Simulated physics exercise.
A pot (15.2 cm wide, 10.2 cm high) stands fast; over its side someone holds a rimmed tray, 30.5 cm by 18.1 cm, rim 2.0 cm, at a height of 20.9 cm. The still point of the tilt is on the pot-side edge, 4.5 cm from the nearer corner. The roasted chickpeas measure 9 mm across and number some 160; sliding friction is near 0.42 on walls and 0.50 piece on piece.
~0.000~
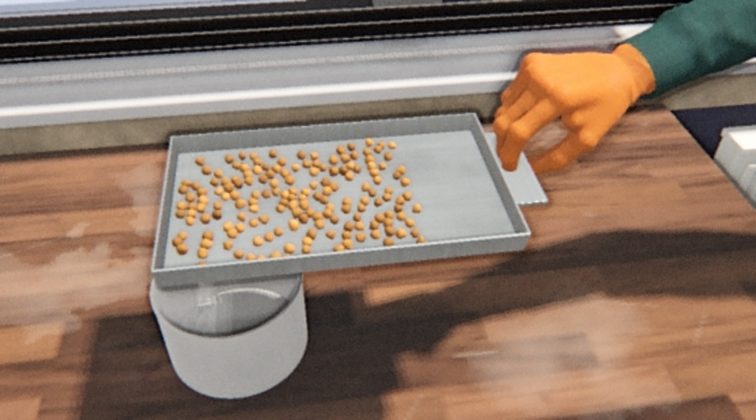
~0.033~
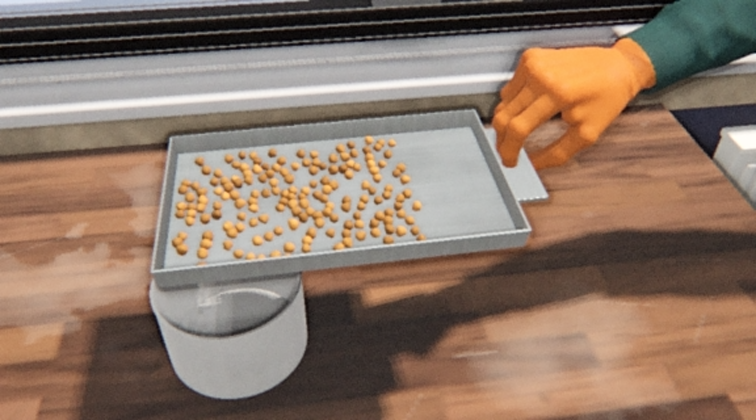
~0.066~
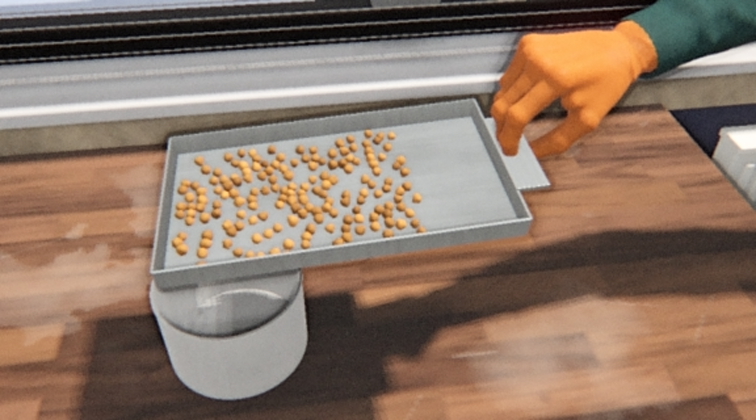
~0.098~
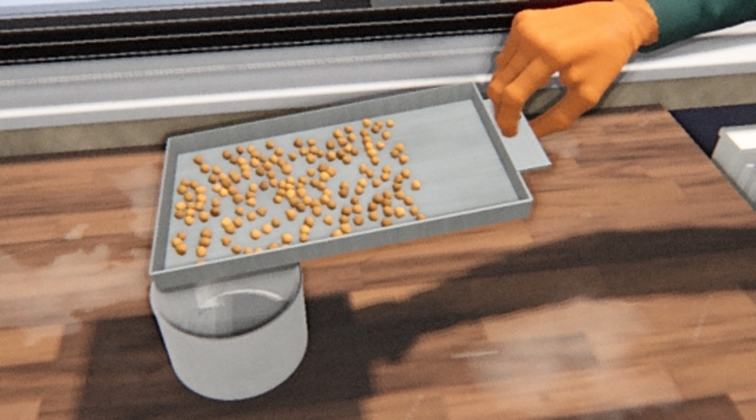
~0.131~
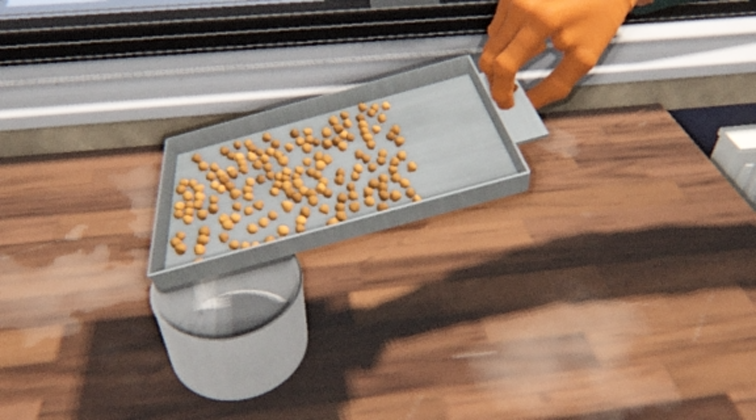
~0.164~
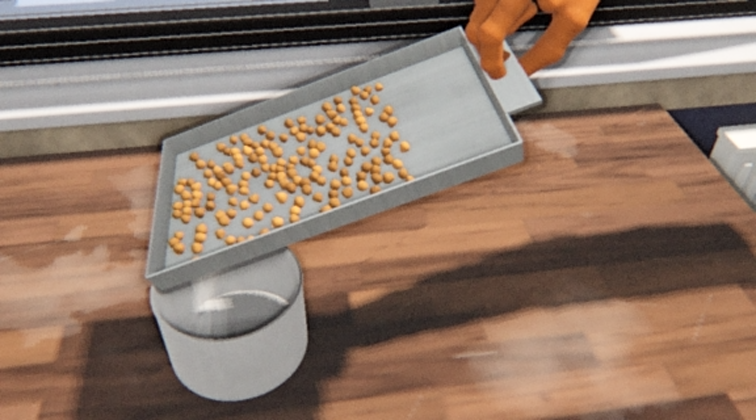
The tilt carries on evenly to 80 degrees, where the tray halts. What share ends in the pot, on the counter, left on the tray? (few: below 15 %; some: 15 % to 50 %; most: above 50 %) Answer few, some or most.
In the pot: Few; on the counter: Most; left on the tray: Some.
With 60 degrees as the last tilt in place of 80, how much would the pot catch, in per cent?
In that case some 0 per cent.
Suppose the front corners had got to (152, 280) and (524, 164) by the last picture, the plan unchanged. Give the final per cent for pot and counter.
Pot 0, counter 60.
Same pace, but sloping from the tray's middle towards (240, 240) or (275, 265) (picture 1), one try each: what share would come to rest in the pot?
Some 0 and 0 per cent.
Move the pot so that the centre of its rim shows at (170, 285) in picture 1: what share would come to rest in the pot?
Some 25 per cent.
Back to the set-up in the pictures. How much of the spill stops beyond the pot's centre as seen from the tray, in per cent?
Some 100 per cent.
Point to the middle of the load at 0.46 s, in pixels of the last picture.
At about (164, 188).
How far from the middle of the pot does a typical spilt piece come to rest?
About 22 cm.
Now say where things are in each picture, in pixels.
In the first frame, tray tilt 0 degrees, front corners at (155, 269) and (526, 232); middle of the pieces at (302, 199); pot at (227, 279).
In the second frame, tray tilt 1 degrees, front corners at (155, 269) and (527, 228); middle of the pieces at (302, 198).
In the third frame, tray tilt 3 degrees, front corners at (154, 270) and (528, 217), lowest corner left front; middle of the pieces at (301, 194).
In the fourth frame, tray tilt 7 degrees, front corners at (153, 271) and (528, 198), lowest corner left front; middle of the pieces at (300, 187).
In the fifth frame, tray tilt 13 degrees, front corners at (151, 273) and (525, 171), lowest corner left front; middle of the pieces at (296, 178).
In the sixth frame, tray tilt 19 degrees, front corners at (149, 274) and (518, 141), lowest corner left front; middle of the pieces at (290, 168); pot at (227, 282). The tray's pace is about 185 degrees a second.
After 0.34 s, tilt 51 degrees; the tray holds 100 %, the pot 0 %.
After 0.46 s, tilt 73 degrees; the tray holds 100 %, the pot 0 %.
After 0.71 s, tilt 80 degrees; the tray holds 45 %, the pot 0 %.
At rest (1.6 s), pot 0 %, counter 60 %, tray 40 %.
